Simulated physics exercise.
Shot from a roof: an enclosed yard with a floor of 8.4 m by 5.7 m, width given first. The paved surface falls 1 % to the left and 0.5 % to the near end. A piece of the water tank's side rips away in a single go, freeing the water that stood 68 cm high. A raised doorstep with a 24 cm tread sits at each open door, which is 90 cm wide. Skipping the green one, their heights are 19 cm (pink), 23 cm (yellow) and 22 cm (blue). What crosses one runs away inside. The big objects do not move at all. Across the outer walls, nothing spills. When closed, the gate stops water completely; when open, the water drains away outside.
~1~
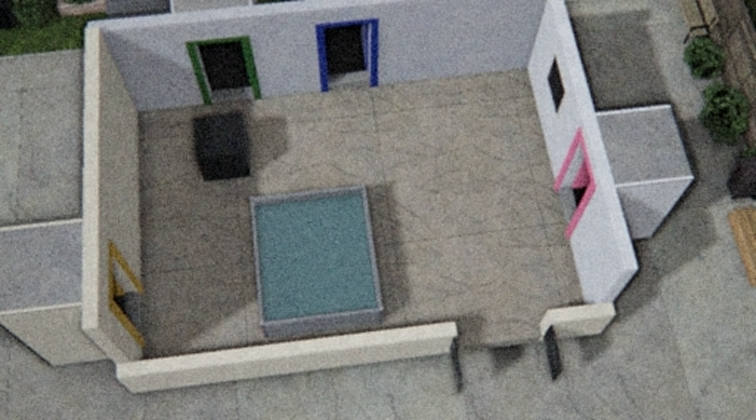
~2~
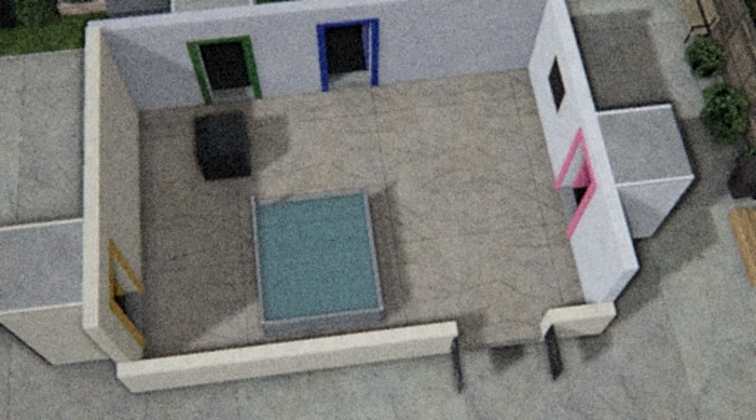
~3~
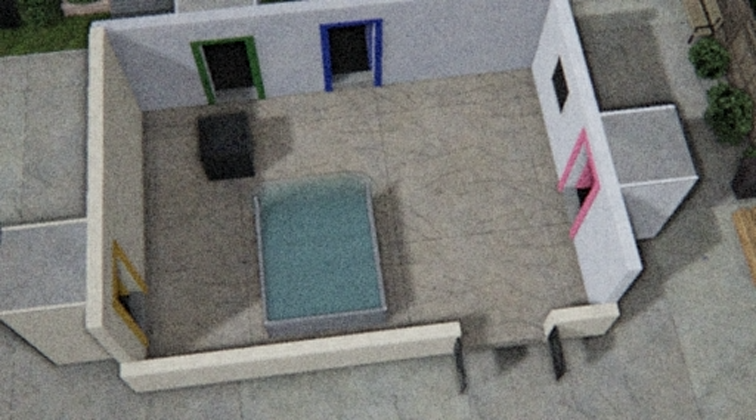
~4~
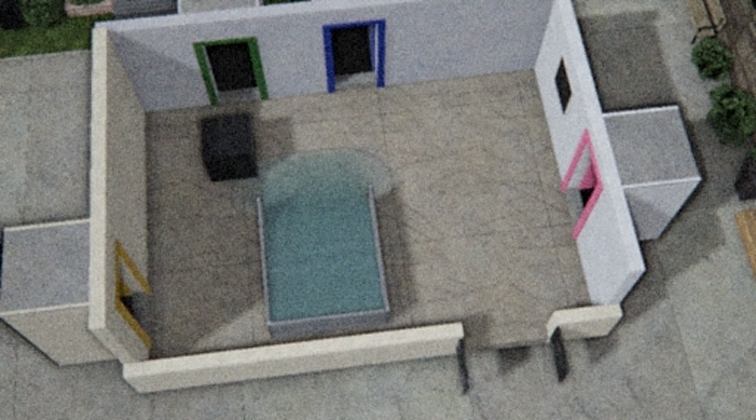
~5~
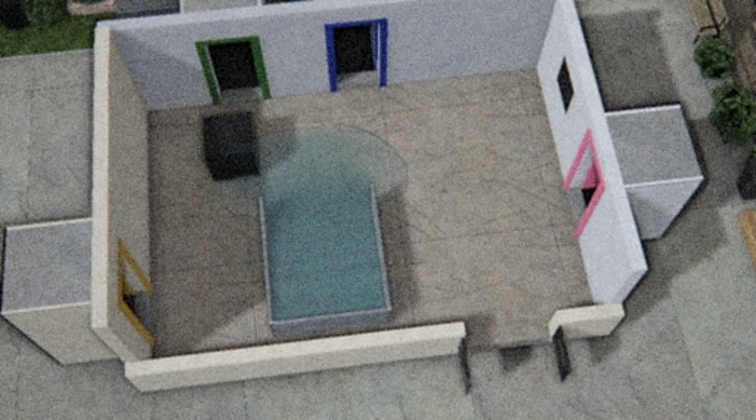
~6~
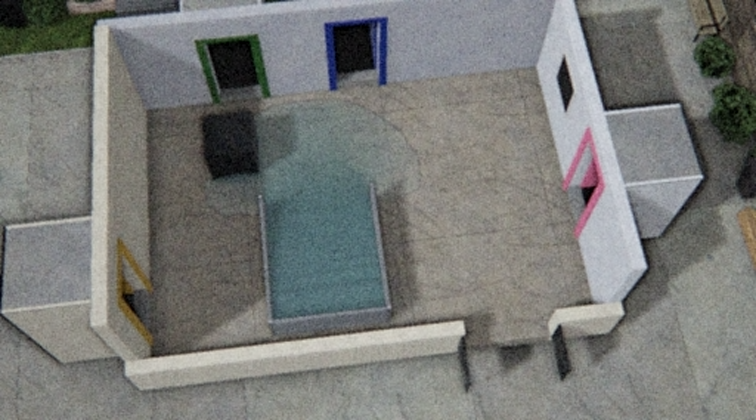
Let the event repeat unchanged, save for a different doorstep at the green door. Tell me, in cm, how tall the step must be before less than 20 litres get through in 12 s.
It would have to be roughly 30 cm high.
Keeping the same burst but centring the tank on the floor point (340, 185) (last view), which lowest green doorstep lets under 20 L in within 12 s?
Near 17 cm.
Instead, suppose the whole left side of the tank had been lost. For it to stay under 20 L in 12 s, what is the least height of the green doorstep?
Then roughly 10.0 cm.
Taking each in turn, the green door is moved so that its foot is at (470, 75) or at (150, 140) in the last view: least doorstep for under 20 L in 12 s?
First place around 7.5 cm, second around 25 cm.
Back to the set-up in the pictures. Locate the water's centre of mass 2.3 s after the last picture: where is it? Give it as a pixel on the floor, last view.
The water's centre is at about (320, 171).
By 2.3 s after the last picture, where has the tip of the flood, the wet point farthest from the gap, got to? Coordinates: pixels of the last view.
Roughly at (533, 71) in the last view.
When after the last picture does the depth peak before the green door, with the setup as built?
Around 1.6 seconds.
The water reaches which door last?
Pink, last of all.
Then, 0.7 s after the last picture water covers 25 % of the floor, deepest (43 cm) near (275, 107); 23 cm at the green door, 23 litres in over its 11 cm doorstep.
Then, 2.3 s after the last picture water covers 45 % of the floor, deepest (30 cm) near (285, 121); 25 cm at the green door, 178 litres in over its 11 cm doorstep.
Then, 11.3 s after the last picture water covers 100 % of the floor, deepest (13 cm) near (336, 349); 4 cm at the green door, 246 litres in over its 11 cm doorstep.
At the green door as built, the water peaked near 29 cm, 1.5 s after the last picture.
Run again over the same 12 s with other heights there, 46 litres in over 25.5 cm, 8 litres over 34 cm. The limit of 20 litres is kept from about 30 cm up.
